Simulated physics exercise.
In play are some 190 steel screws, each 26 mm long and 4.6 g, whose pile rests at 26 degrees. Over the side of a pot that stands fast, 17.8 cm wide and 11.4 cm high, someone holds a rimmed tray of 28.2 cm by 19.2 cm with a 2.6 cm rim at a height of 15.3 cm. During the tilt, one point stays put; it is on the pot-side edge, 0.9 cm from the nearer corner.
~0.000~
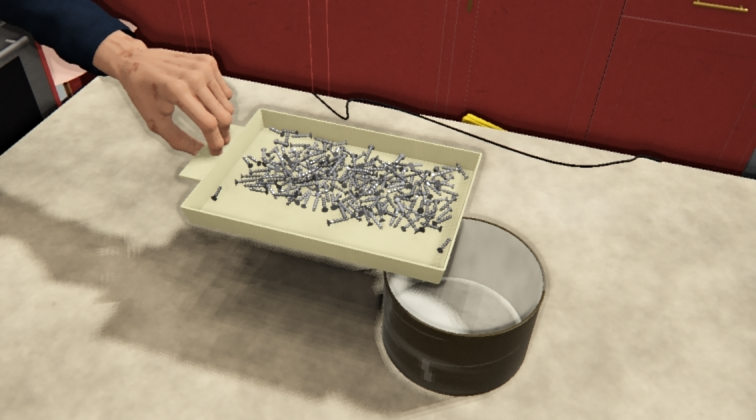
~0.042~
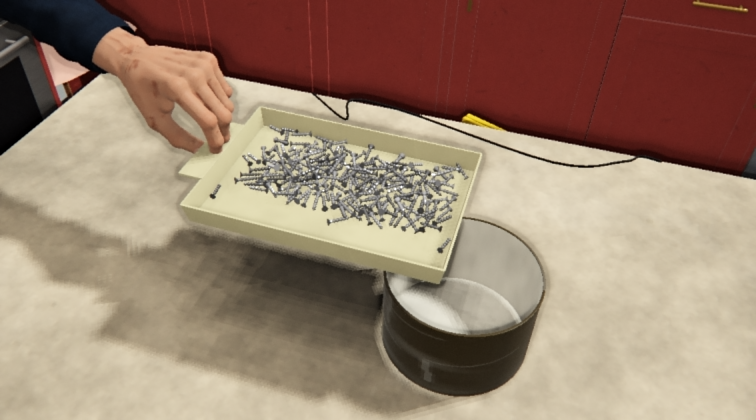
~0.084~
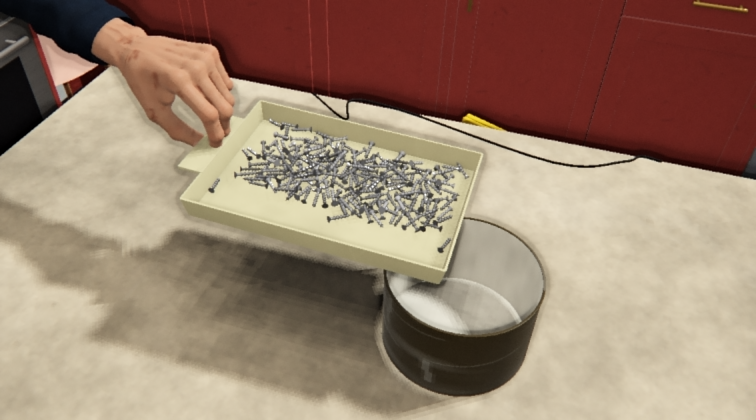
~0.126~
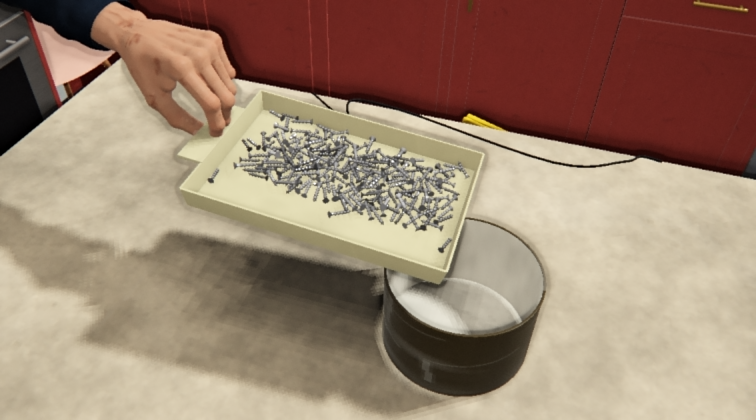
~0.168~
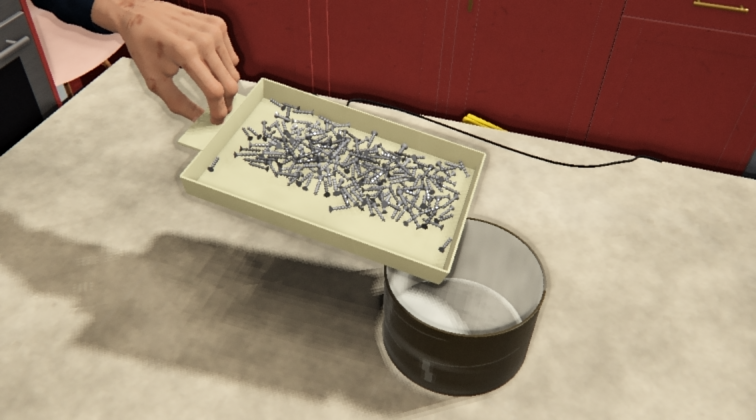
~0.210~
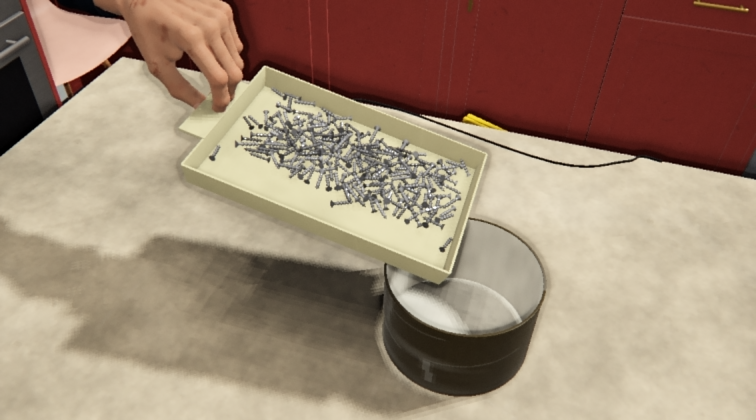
A shallow cream tray heaped with small steel screws, held at its left end by a hand, starts nearly level and then tilts slightly down to the right beside a dark round pot, the screws staying bunched near its middle.
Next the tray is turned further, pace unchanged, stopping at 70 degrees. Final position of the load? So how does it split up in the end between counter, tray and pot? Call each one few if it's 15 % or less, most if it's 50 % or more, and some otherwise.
I'd say counter few, tray most, pot some.
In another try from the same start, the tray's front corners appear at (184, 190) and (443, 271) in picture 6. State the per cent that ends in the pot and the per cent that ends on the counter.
That works out as pot 0 and counter 10.
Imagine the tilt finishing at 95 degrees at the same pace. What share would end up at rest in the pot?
Roughly 80 %.
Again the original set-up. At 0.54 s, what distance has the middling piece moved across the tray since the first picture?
Displacement on the tray: About 4 cm.
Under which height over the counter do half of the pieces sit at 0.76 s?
Some 18 cm above the counter.
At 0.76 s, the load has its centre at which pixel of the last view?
Around (469, 197).
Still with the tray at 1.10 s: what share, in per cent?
Estimate: Near 60 in a hundred.
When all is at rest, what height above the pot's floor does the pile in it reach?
Some 1.5 cm above the floor.
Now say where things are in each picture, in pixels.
The first picture shows tray tilt 0 degrees, front corners at (187, 205) and (441, 266); middle of the pieces at (347, 180); pot at (464, 271).
The second picture shows tray tilt 1 degrees, front corners at (187, 203) and (441, 266); middle of the pieces at (347, 179).
The third picture shows tray tilt 2 degrees, front corners at (186, 197) and (442, 267); middle of the pieces at (347, 176).
The fourth picture shows tray tilt 6 degrees, front corners at (186, 187) and (443, 267), lowest corner right front; middle of the pieces at (348, 171).
The fifth picture shows tray tilt 9 degrees, front corners at (186, 175) and (445, 268), lowest corner right front; middle of the pieces at (349, 165).
The sixth picture shows tray tilt 13 degrees, front corners at (188, 163) and (447, 268), lowest corner right front; middle of the pieces at (351, 160); pot at (465, 271). The tray's pace is about 85 degrees a second.
After 0.54 s, tilt 41 degrees; the tray holds 100 %, the pot 0 %.
After 0.76 s, tilt 59 degrees; the tray holds 100 %, the pot 0 %.
Then, at 1.10 s, tilt 70 degrees; the tray holds 60 %, the pot 30 %.
At rest (2.0 s), counter 10 %, tray 60 %, pot 35 %.
